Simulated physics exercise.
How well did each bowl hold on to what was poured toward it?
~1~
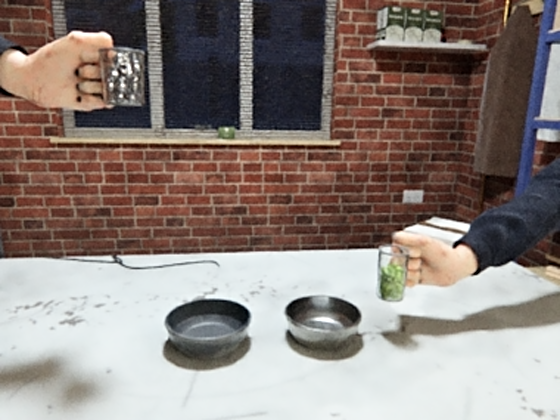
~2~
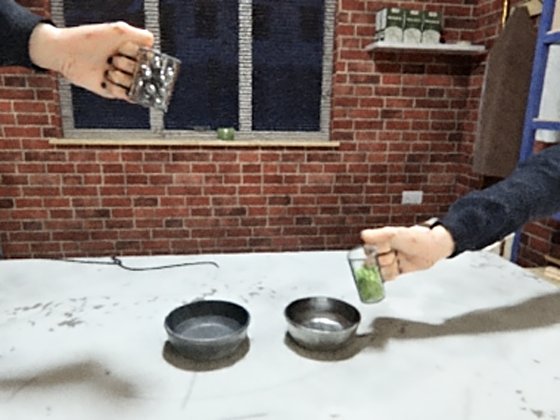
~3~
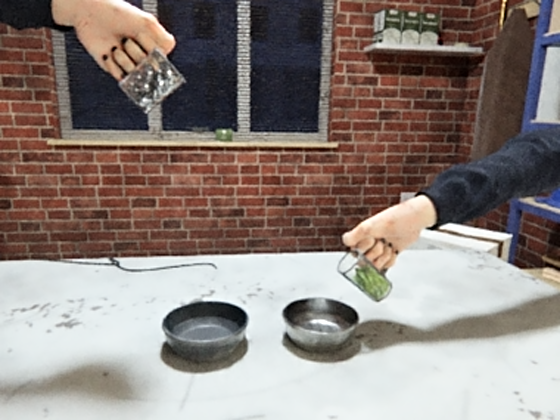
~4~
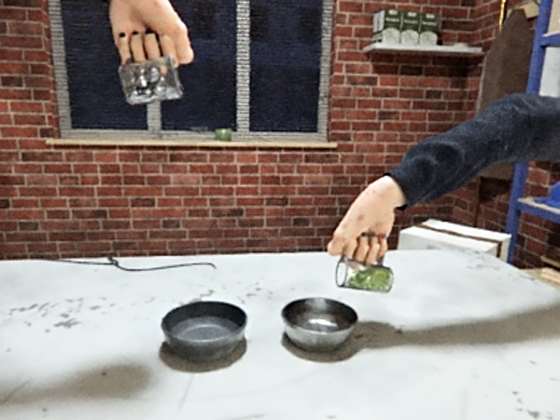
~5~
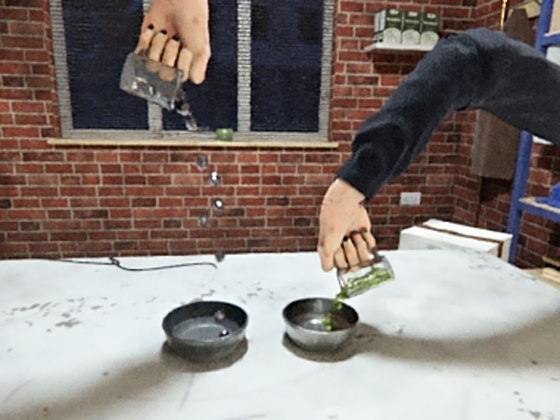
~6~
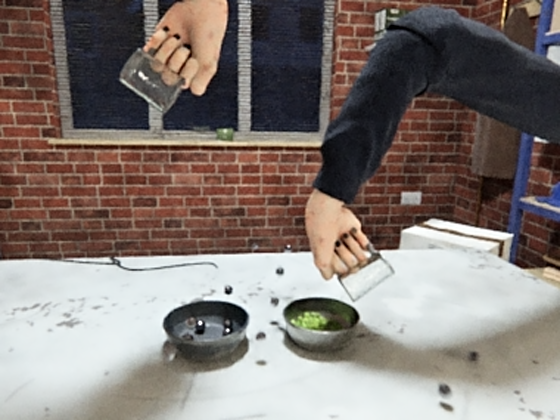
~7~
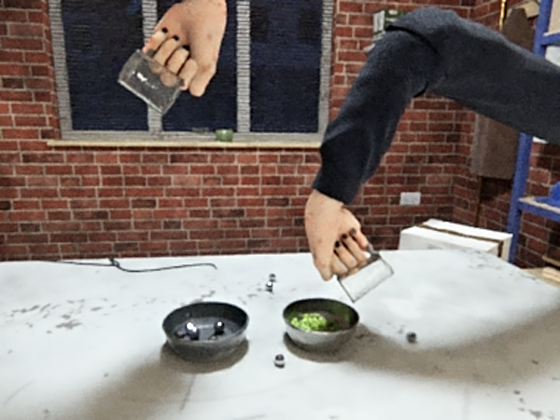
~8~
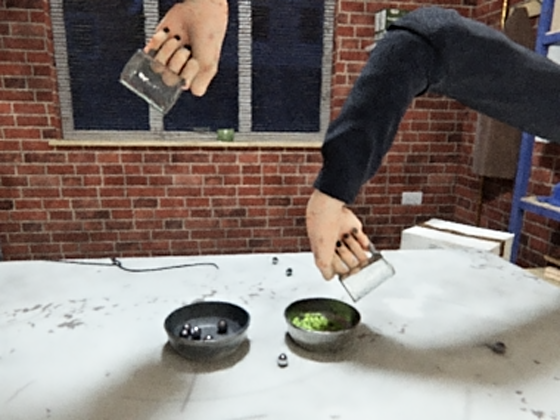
The left bowl kept only some of the dark beads, with the others ending up outside it, while the right bowl caught all of the green bits.
